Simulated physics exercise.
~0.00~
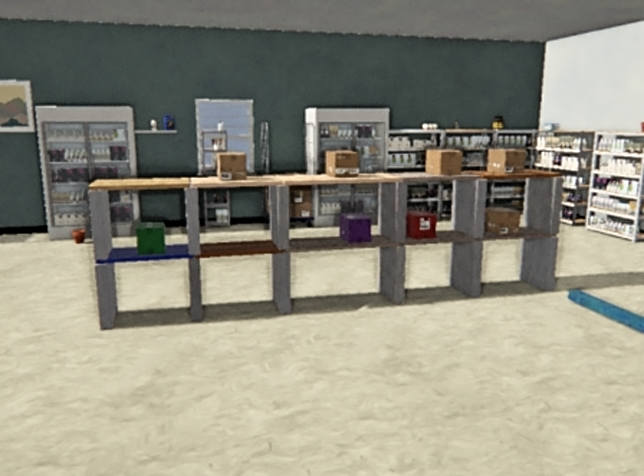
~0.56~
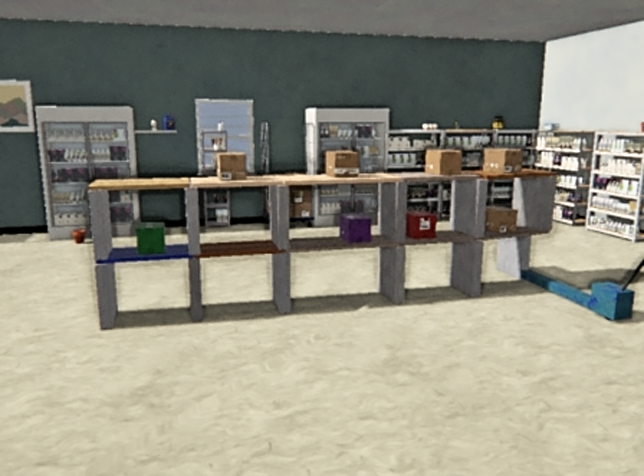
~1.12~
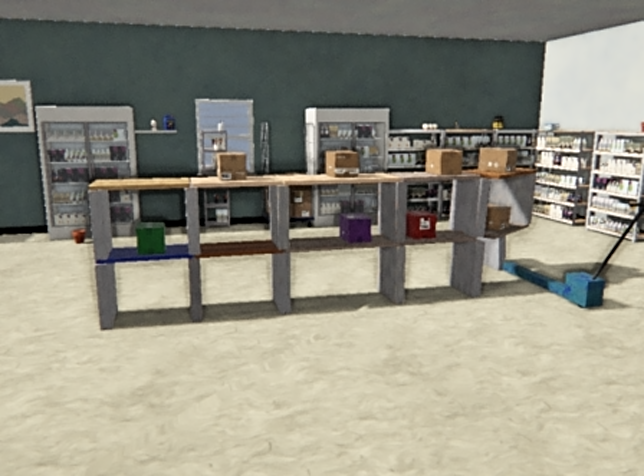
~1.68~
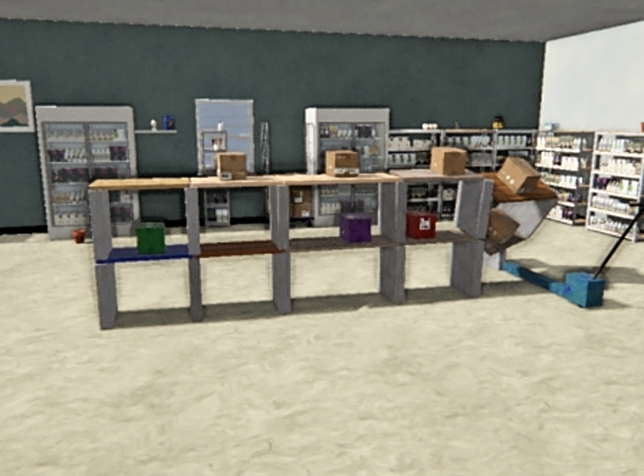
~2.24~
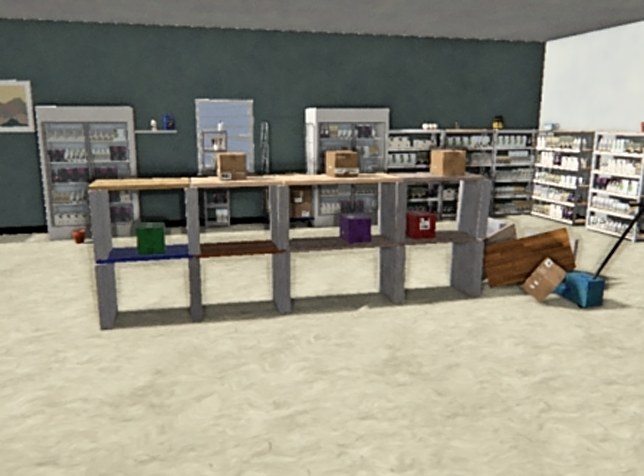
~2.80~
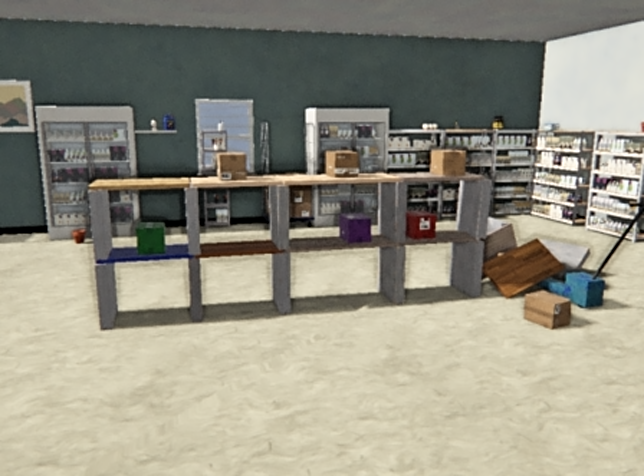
In the video, a blue floor jack slides in from the right against the end upright of a two-tier shelf holding boxes, and that upright tips over, dropping boards and cardboard boxes beside the jack, while the red, purple and green boxes stay in place.
